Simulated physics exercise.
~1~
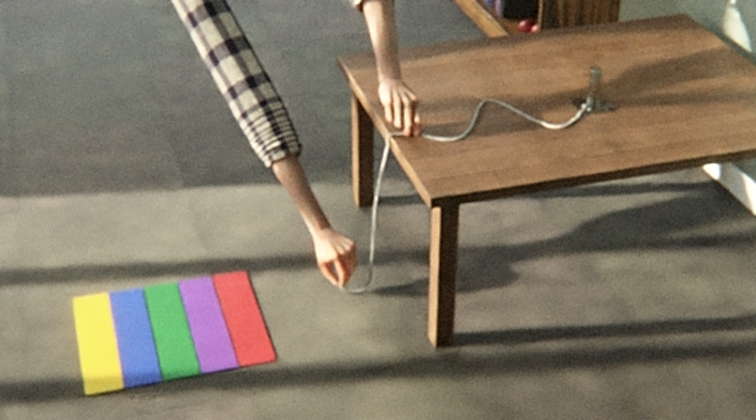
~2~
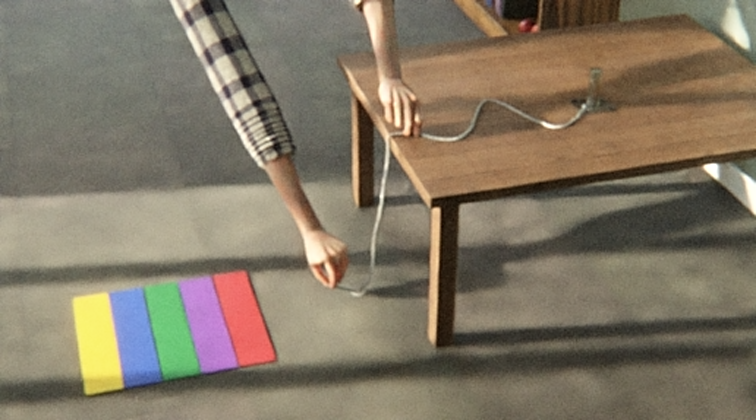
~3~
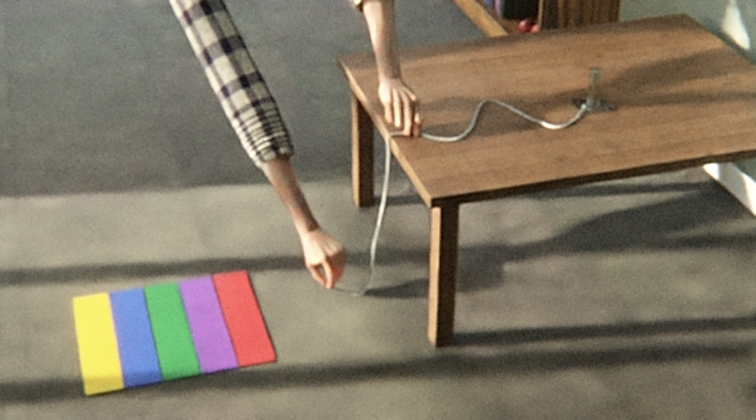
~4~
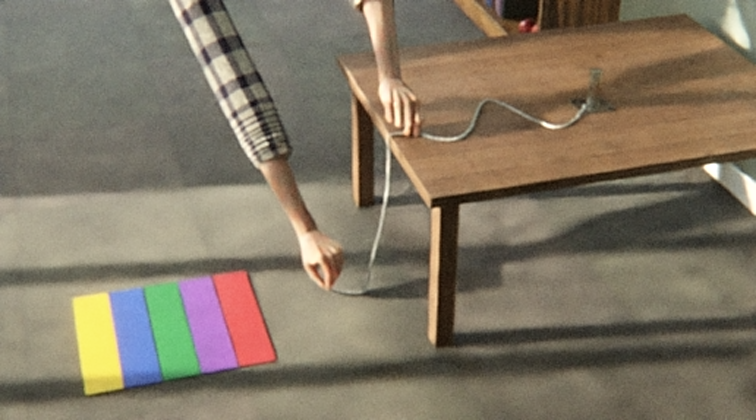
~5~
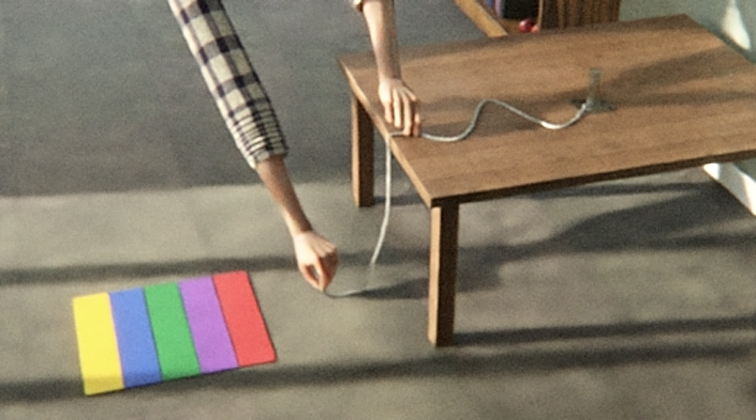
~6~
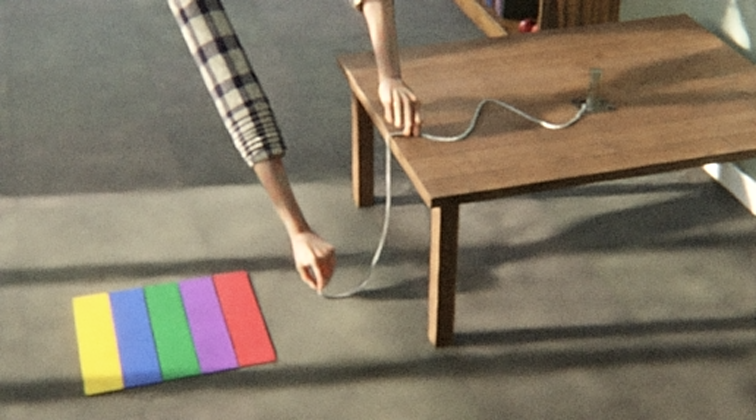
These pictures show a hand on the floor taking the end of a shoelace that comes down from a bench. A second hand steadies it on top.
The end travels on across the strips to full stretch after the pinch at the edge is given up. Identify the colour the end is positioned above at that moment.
It is positioned above yellow.
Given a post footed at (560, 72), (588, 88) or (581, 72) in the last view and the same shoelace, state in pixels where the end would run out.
Pixels, try by try: About (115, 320), (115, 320), (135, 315).
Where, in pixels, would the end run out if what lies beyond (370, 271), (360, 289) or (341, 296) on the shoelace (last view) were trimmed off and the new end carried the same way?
In that order: (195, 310), (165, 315) and (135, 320).
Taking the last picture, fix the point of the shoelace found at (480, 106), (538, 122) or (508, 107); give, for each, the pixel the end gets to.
(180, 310); (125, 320); (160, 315).
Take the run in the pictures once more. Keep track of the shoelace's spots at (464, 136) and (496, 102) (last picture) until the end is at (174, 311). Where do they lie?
Roughly (383, 157) for the first and (458, 127) for the second.
Soon after, end near (174, 311); over green.
After that, end near (126, 319); over blue.
At the stop, end near (96, 324); over yellow. Over yellow.
